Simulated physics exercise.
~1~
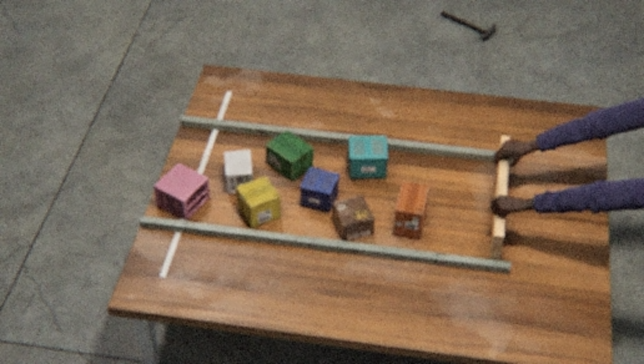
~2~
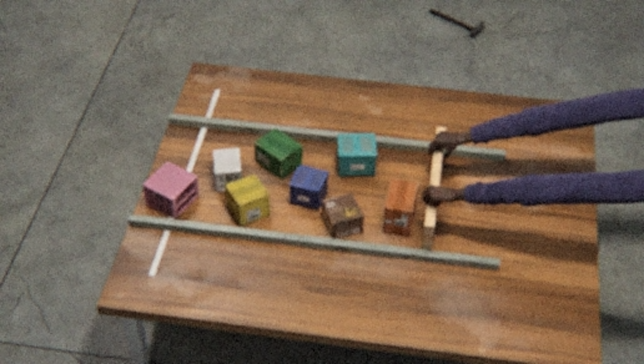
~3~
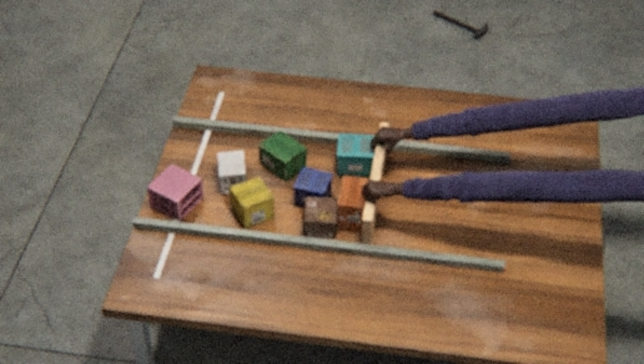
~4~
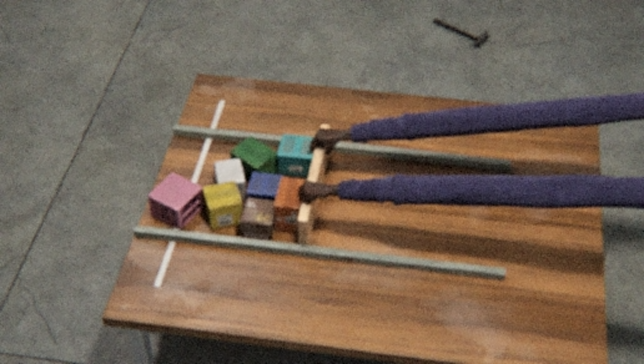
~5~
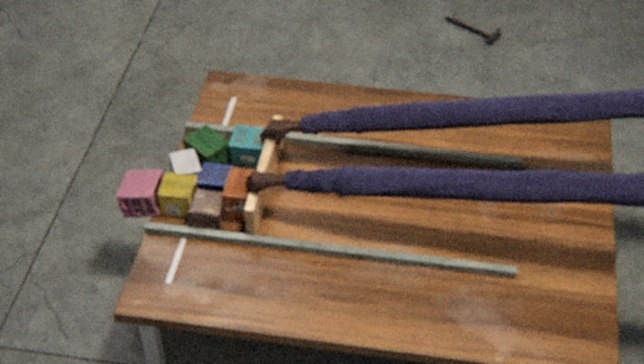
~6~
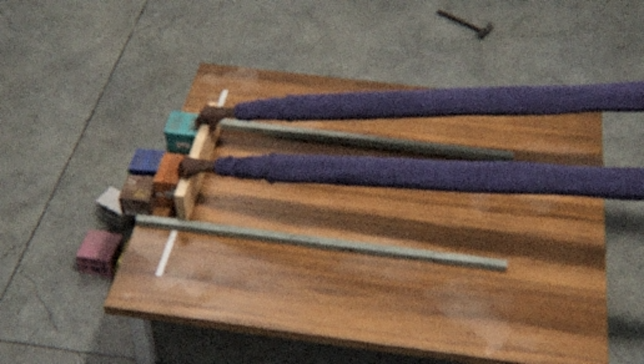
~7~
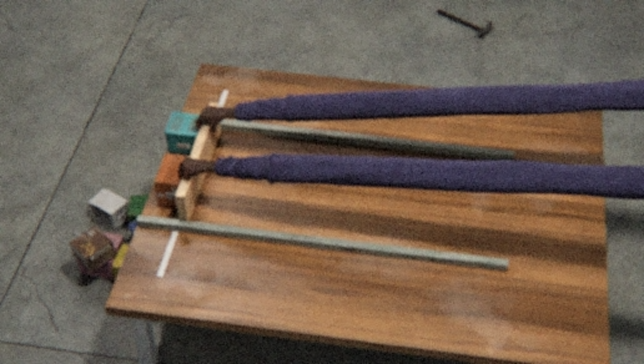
On a wooden tabletop between two rails, two purple-sleeved arms push a plank leftward, bunching colored boxes and driving them toward the edge. The pink, white, yellow, green, blue and brown boxes fall off, while the turquoise and orange ones remain against the plank, stopped near the white tape.
